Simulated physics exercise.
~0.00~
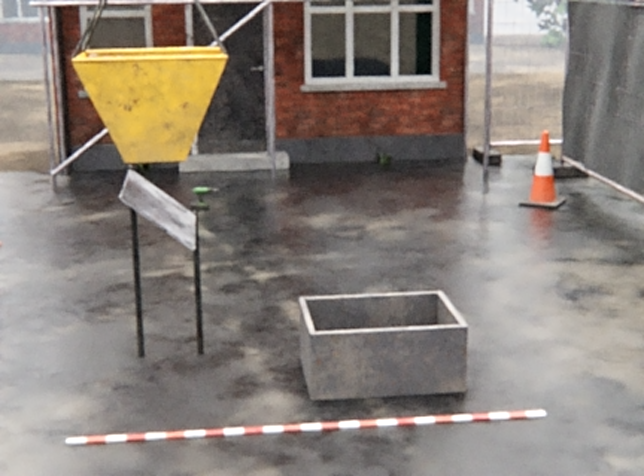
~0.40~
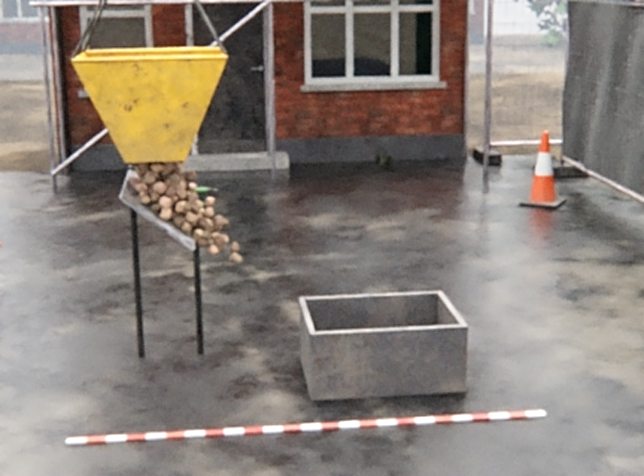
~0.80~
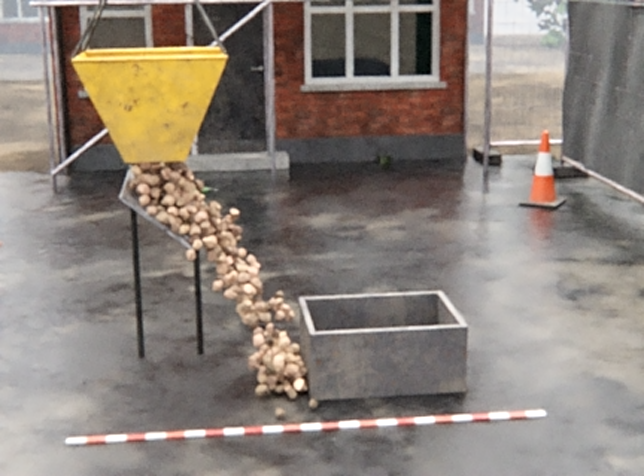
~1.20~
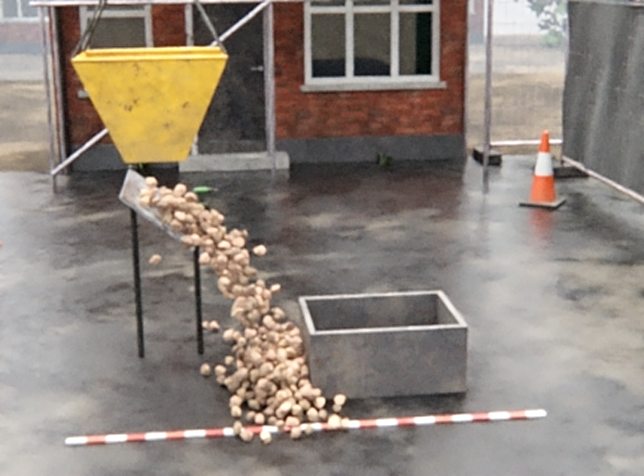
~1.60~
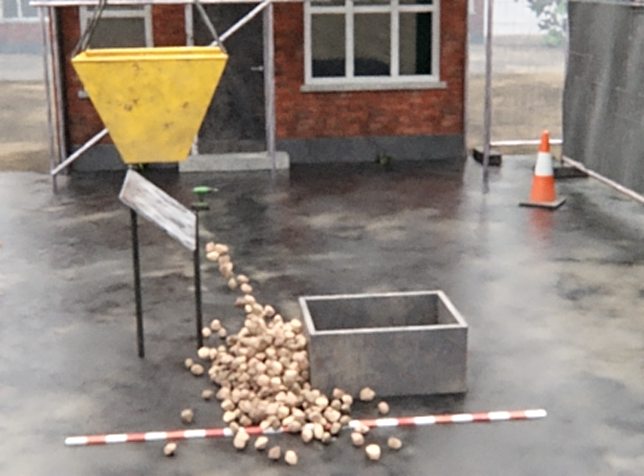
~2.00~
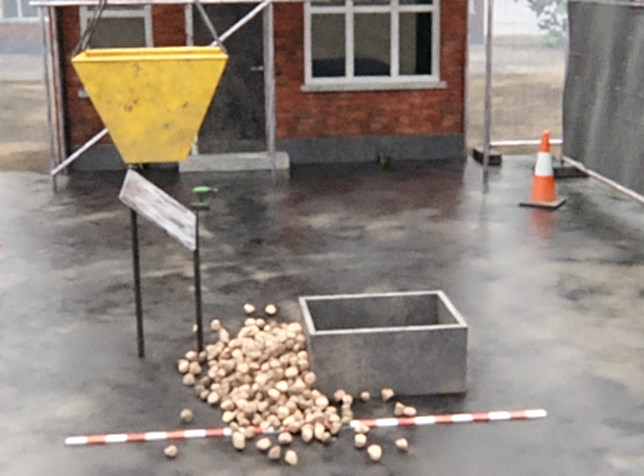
Brownish stones poured from the bottom of a yellow skip, slid down a tilted metal slope and tumbled to the wet ground, missing the grey bin and settling in a heap against its left side, with a few scattered around the red and white pole.
